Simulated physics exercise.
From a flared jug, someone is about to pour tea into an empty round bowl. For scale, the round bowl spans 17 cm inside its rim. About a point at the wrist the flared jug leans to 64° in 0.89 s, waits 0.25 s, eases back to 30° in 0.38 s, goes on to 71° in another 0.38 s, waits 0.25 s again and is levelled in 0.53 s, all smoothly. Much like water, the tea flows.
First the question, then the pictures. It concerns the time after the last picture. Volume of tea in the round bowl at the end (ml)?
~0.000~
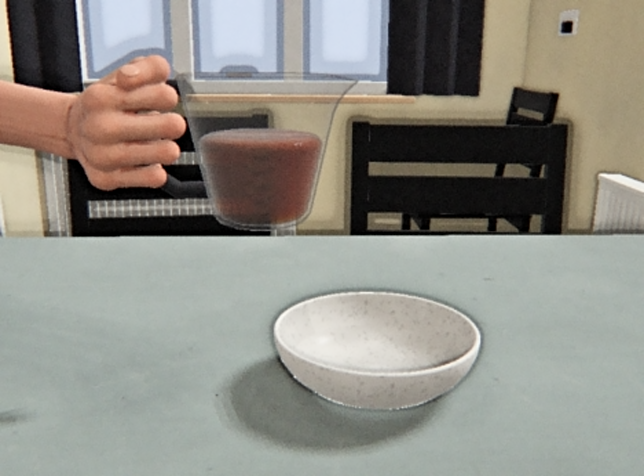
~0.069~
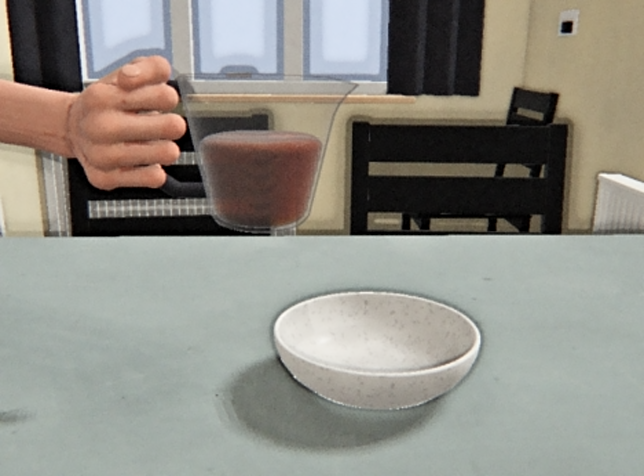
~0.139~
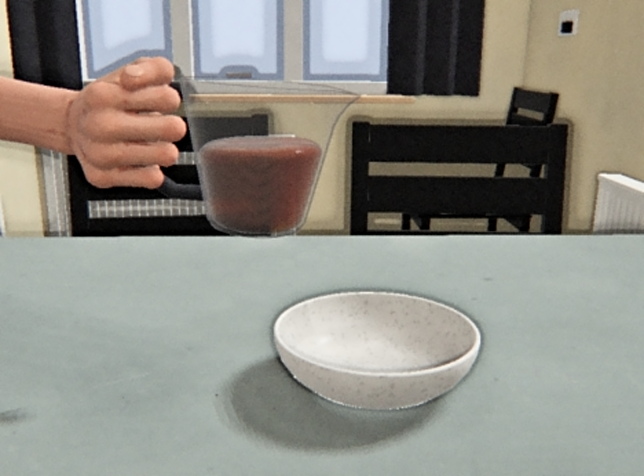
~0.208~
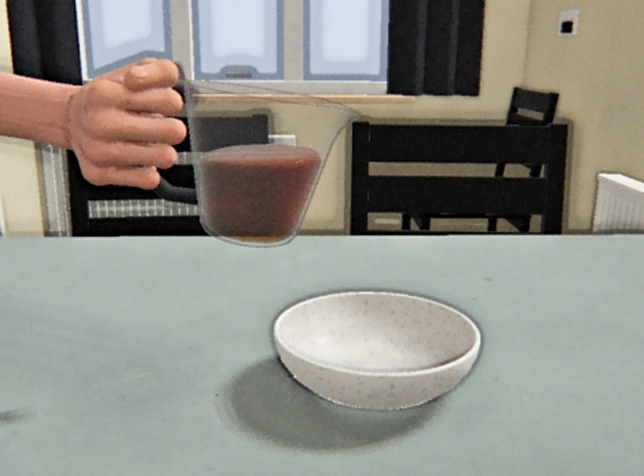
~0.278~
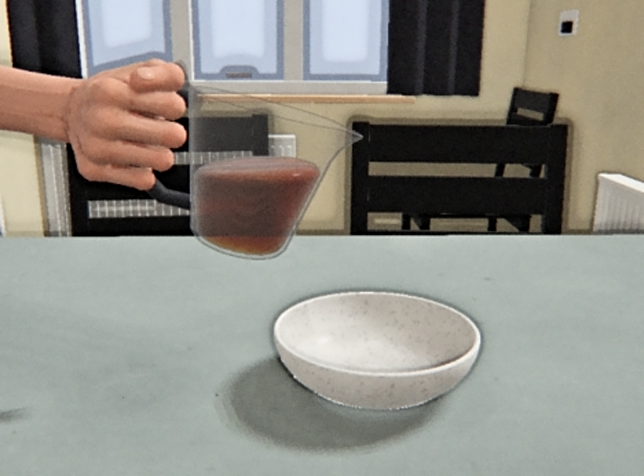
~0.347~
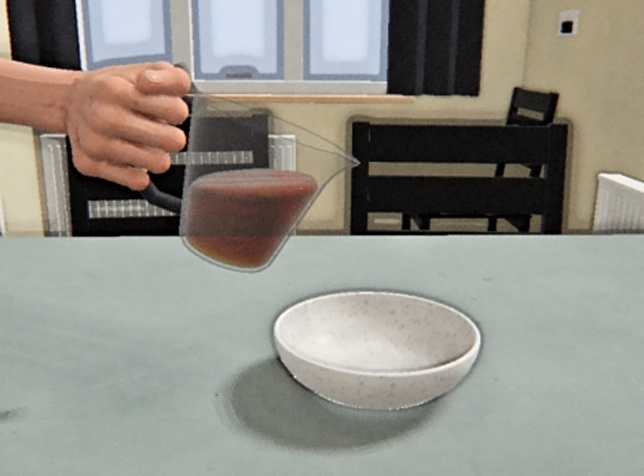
Roughly 260 ml of tea ends up in the round bowl.
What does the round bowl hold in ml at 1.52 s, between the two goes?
About 200 ml.
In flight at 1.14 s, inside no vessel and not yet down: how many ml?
25 ml.
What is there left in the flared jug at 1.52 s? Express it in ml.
Around 160 ml remain.
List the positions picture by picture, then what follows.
In the first frame, it leans 0°; its right rim is at (358, 79); the tea meets the walls at (200, 137) and (324, 137); the round bowl's rim runs from (276, 332) to (474, 329).
In the second frame, it leans 1°; its right rim is at (359, 83); the tea meets the walls at (200, 139) and (323, 139).
In the third frame, it leans 4°; its right rim is at (361, 94); the tea meets the walls at (200, 146) and (323, 144).
In the fourth frame, it leans 8°; its right rim is at (363, 111); the tea meets the walls at (200, 155) and (322, 153).
In the fifth frame, it leans 14°; its right rim is at (363, 135); the tea meets the walls at (196, 167) and (322, 165).
In the sixth frame, it leans 21°; its right rim is at (360, 161); the tea meets the walls at (190, 183) and (320, 179).
After 1.14 s the tilt is 64° and the round bowl has 150 ml, the flared jug 190 ml, and 5 ml is on the table.
After 1.52 s the tilt is 30° and the round bowl has 200 ml, the flared jug 165 ml, and 10 ml is on the table.
After 2.15 s the tilt is 71° and the round bowl has 210 ml, the flared jug 120 ml, and 20 ml is on the table.
After 2.53 s the tilt is 13° and the round bowl has 260 ml, the flared jug 90 ml, and 20 ml is on the table.
In the end the round bowl has 260 ml, the flared jug 90 ml, and 25 ml is on the table.
